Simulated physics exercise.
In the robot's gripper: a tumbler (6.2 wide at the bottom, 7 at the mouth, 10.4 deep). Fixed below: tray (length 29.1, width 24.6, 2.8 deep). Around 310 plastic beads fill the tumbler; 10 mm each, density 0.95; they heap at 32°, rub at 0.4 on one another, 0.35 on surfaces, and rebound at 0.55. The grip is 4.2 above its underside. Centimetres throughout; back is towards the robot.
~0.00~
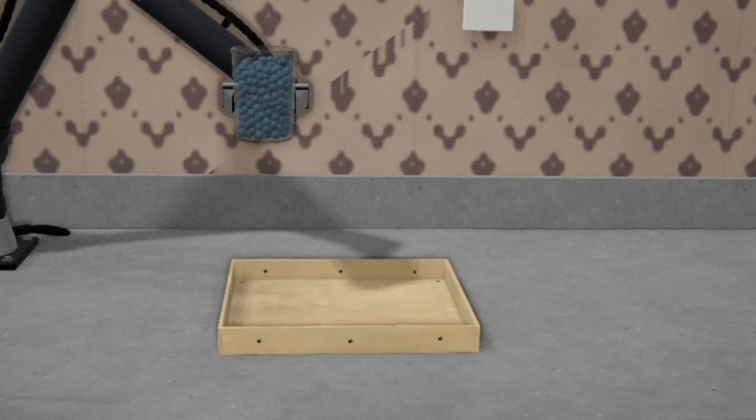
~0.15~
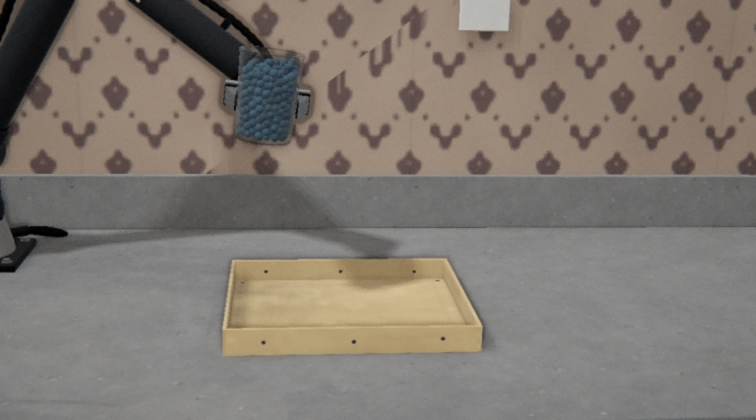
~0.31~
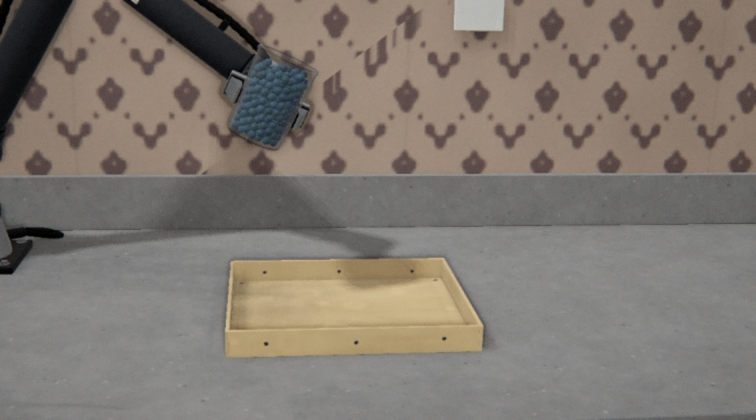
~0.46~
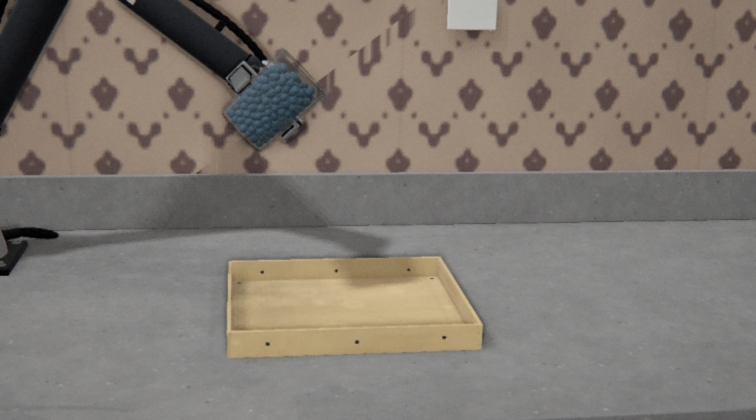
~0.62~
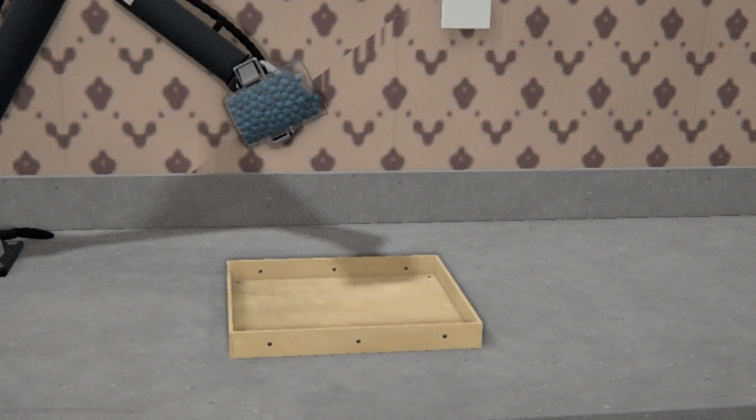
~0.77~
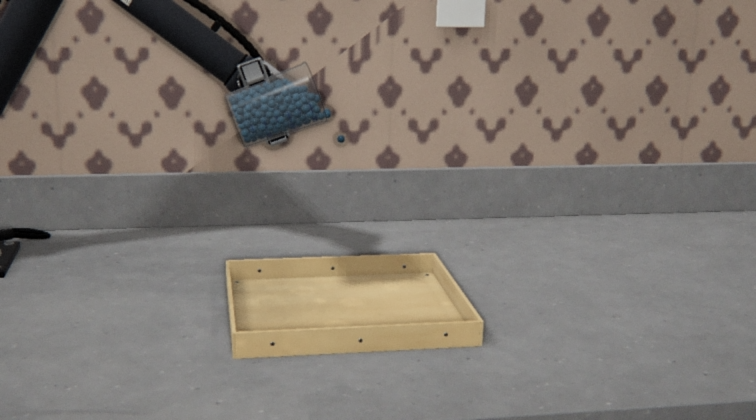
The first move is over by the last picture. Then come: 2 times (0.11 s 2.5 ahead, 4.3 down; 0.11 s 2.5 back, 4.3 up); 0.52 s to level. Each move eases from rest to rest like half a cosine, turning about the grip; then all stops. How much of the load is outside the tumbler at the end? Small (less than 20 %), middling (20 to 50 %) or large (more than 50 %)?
A small share, less than 20 %, ends outside the tumbler.
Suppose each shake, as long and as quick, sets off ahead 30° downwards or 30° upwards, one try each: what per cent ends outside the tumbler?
Some 35 and 75 per cent.
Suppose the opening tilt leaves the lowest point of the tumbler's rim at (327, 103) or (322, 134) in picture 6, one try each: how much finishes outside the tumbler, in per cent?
About 5 and 40 per cent.
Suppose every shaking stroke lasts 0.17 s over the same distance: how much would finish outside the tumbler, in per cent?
Then about 5 per cent.
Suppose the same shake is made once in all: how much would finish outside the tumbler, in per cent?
Then about 5 per cent.
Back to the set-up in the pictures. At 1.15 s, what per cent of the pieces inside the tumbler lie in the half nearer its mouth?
About 45 per cent.
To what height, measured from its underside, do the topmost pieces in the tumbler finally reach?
Roughly 9.5 cm.
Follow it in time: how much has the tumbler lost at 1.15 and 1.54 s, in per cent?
About 10, 15.
By 1.15 s, tilted 70° forward, highest piece 27 above the table; 283 in the tumbler, 10 in the tray, 13 in flight or on a rim.
By 1.54 s, tilted 21° forward, highest piece 31 above the table; 262 in the tumbler, 26 in the tray, 2 on the table or floor, 16 in flight or on a rim.
By 1.93 s, level, highest piece 32 above the table; 262 in the tumbler, 38 in the tray, 6 on the table or floor.
By 2.98 s, level, highest piece 32 above the table; 262 in the tumbler, 38 in the tray, 6 on the table or floor.
Final count, 262 in the tumbler, 38 in the tray, 6 on the table or floor. That is 14 % outside the tumbler.
